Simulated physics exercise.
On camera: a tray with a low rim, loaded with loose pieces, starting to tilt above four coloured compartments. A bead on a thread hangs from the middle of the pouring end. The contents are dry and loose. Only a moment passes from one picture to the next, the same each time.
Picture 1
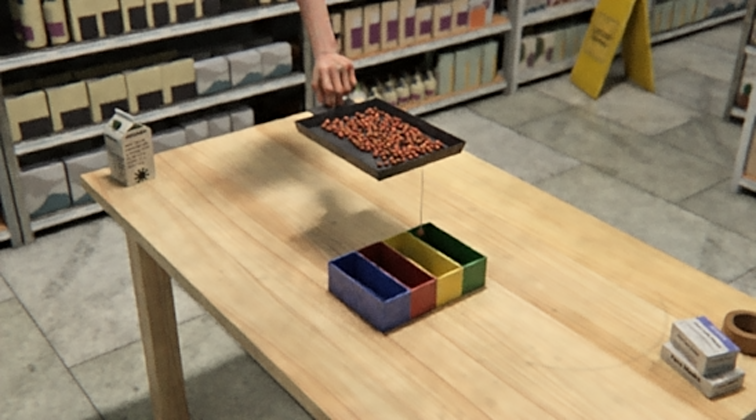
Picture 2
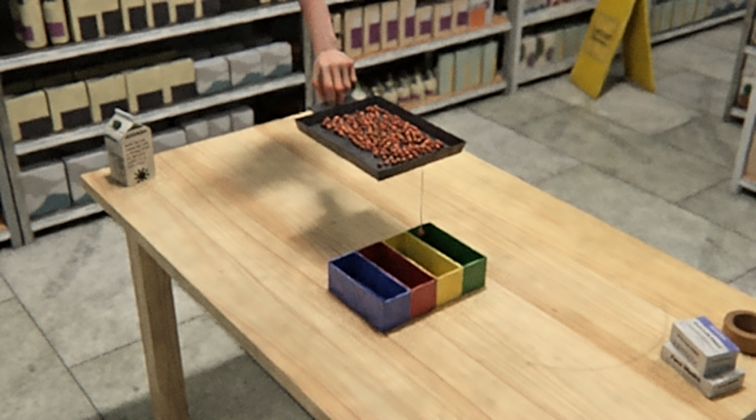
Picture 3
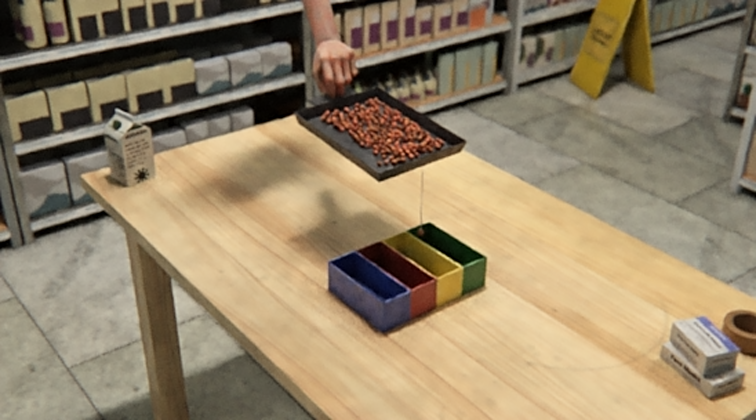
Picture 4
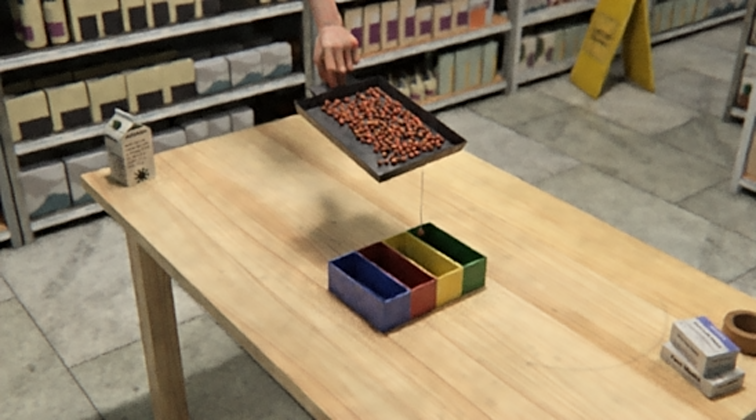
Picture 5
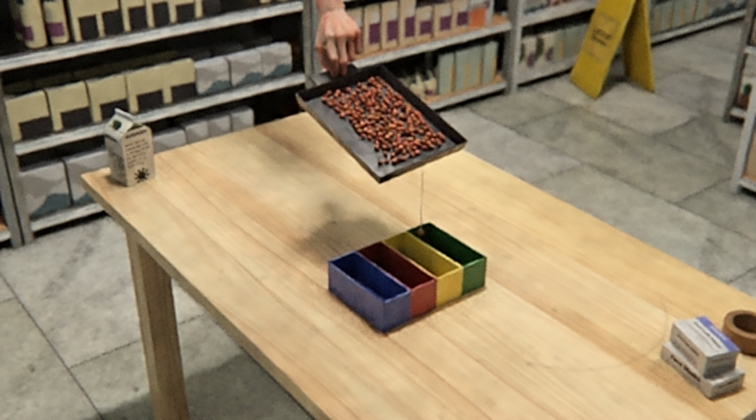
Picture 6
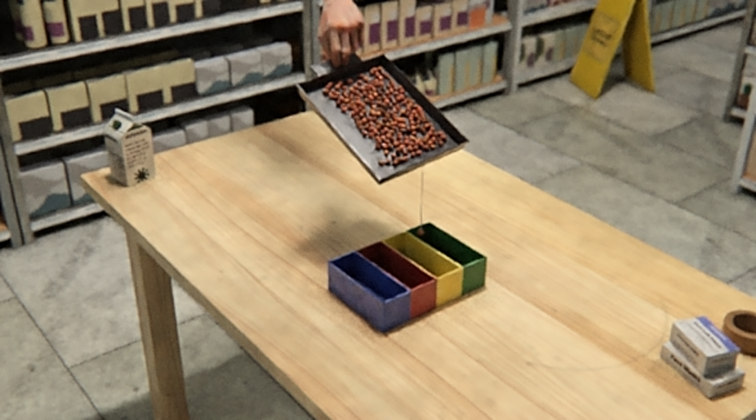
In a shop aisle with stocked shelves and a grey tiled floor, seen from above at an angle, a pale wooden table stands near a yellow floor sign. A hand holds a dark tray of reddish-brown pieces above blue, red, yellow and green compartments, with a carton left and small boxes right. The hand rises, gradually tilting the tray toward its lower front edge, while the camera stays still.
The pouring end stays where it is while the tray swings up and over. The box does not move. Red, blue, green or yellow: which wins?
The red one ends fullest.
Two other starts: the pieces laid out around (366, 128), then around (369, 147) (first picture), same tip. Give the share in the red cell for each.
Near 40 % and 50 %.
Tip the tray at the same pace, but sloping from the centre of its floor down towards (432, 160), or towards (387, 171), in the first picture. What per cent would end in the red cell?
About 0 and 80 per cent.
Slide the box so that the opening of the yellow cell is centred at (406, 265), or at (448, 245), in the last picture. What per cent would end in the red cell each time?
Near 20 % and 30 %.
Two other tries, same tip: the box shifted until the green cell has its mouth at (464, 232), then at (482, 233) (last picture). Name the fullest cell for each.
One: The blue one. Two: Blue.
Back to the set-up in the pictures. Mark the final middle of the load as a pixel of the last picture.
Roughly at (414, 292).
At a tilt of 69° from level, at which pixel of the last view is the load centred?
Roughly at (409, 159).
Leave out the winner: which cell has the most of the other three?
It is that yellow cell.
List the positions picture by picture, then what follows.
Corners of the pouring end (380, 169) and (462, 141), level; middle of the load (380, 135), clay pellets; bead on its thread (421, 233); blue cell (396, 309); red cell (423, 296); yellow cell (449, 285); green cell (474, 274), in the first frame.
Corners of the pouring end (380, 169) and (462, 141), level; middle of the load (380, 133), in the second frame.
Corners of the pouring end (380, 170) and (462, 141), tipped barely, lowest at the left corner; middle of the load (381, 129), in the third frame.
Corners of the pouring end (380, 172) and (463, 140), tipped a little, lowest at the left corner; middle of the load (381, 123), in the fourth frame.
Corners of the pouring end (381, 174) and (464, 140), tipped clearly, lowest at the left corner; middle of the load (382, 117), in the fifth frame.
Corners of the pouring end (381, 176) and (464, 140), tipped clearly, lowest at the left corner; middle of the load (384, 113); blue cell (396, 309); red cell (423, 296); yellow cell (449, 285); green cell (474, 274), in the sixth frame.
Just after the last frame, tray tipped steeply; almost all on the tray; about a tenth falling or outside the box.
A moment on, tray tipped past a quarter turn; roughly a quarter on the tray; roughly a quarter in the red cell; roughly a quarter in the yellow cell; about a tenth in the blue cell; just a few in the green cell; roughly a third falling or outside the box.
Further on, tray tipped past a quarter turn; roughly half in the red cell; roughly a third in the yellow cell; about a tenth in the green cell; about a tenth in the blue cell; just a few falling or outside the box.
When it is over, tray tipped past a quarter turn; roughly half in the red cell; roughly a third in the yellow cell; about a tenth in the green cell; about a tenth in the blue cell; just a few outside the box.
